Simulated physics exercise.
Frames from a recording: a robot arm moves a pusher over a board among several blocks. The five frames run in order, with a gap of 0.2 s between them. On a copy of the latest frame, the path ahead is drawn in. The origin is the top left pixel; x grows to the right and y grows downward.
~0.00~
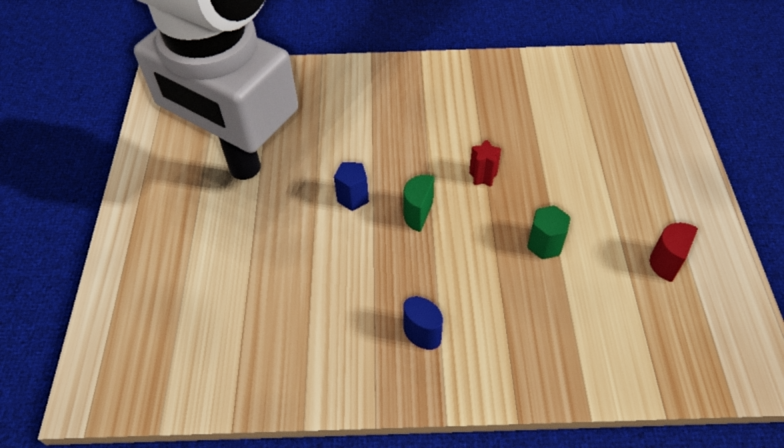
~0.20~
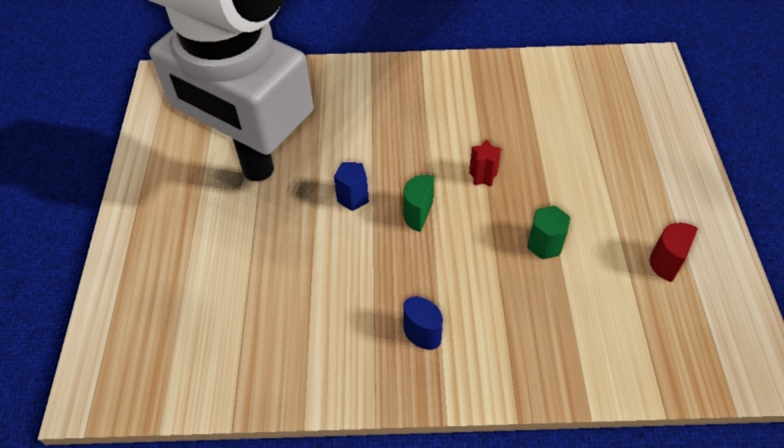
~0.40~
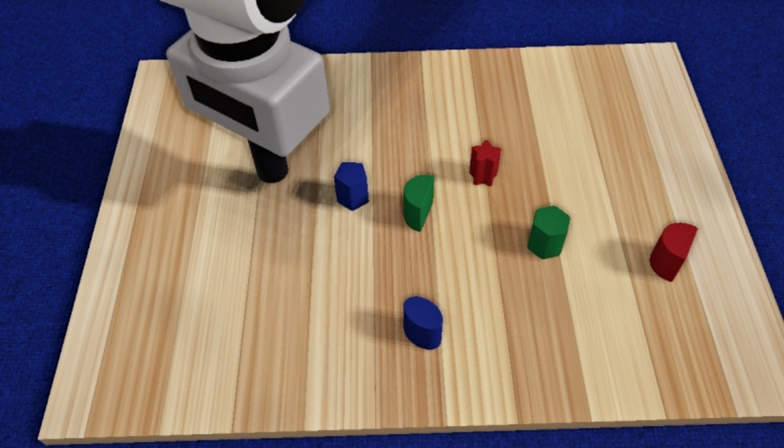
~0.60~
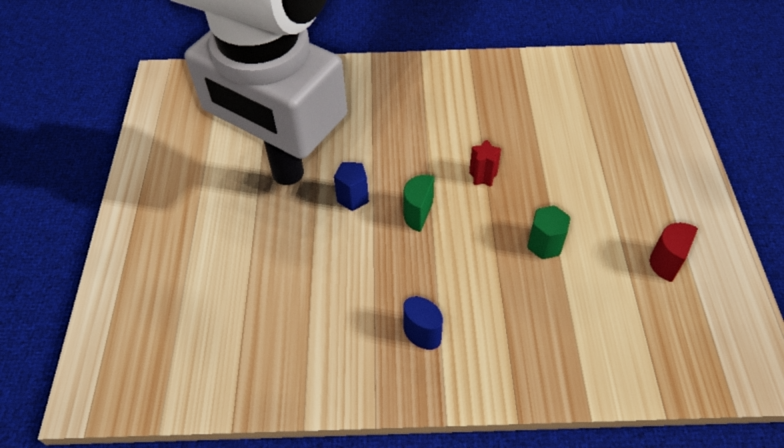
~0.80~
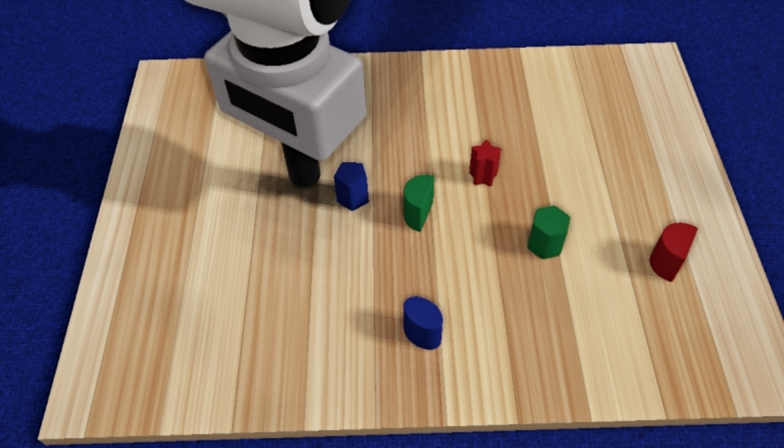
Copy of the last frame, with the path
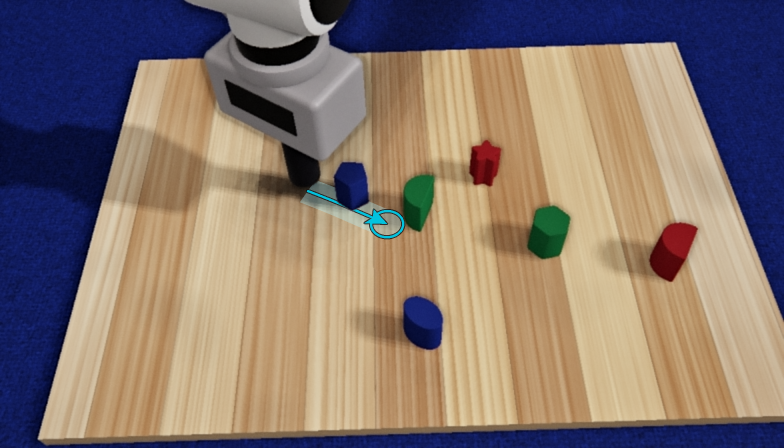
Robot arm sliding its dark pusher slowly right across a striped wooden board, nearing a blue block while all blocks stay still.
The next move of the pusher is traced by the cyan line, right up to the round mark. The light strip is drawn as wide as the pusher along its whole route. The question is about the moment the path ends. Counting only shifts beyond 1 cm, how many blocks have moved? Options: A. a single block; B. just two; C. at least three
Choice A: A single block.
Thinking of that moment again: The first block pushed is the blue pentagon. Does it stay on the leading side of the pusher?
Slipped loose.
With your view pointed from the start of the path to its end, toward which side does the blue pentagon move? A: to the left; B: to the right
Answer: A.
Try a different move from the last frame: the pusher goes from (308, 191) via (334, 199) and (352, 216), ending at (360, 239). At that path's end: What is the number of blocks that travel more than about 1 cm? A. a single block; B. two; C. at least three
My pick is A.
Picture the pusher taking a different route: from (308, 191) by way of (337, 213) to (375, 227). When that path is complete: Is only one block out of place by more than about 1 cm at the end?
Yes, that is how it ends up.
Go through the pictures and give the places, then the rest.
The first frame shows tip of the pusher (245, 168), middles of tops, blue pentagon (351, 173), green half-round block (418, 189).
The second frame shows pusher (259, 170), nothing pushed.
The third frame shows pusher (273, 172), nothing pushed.
The fourth frame shows pusher (288, 174), nothing pushed.
The fifth frame shows pusher (305, 176), blue pentagon (351, 173), green half-round block (418, 189).
The line goes from (308, 191) directly to (387, 224).
The first path, step by step. Halfway along, pusher (346, 192); blue pentagon (375, 175), turned 45° anticlockwise.
At the end, pusher (386, 209); blue pentagon (394, 174), turned 80° anticlockwise; green half-round block unmoved.
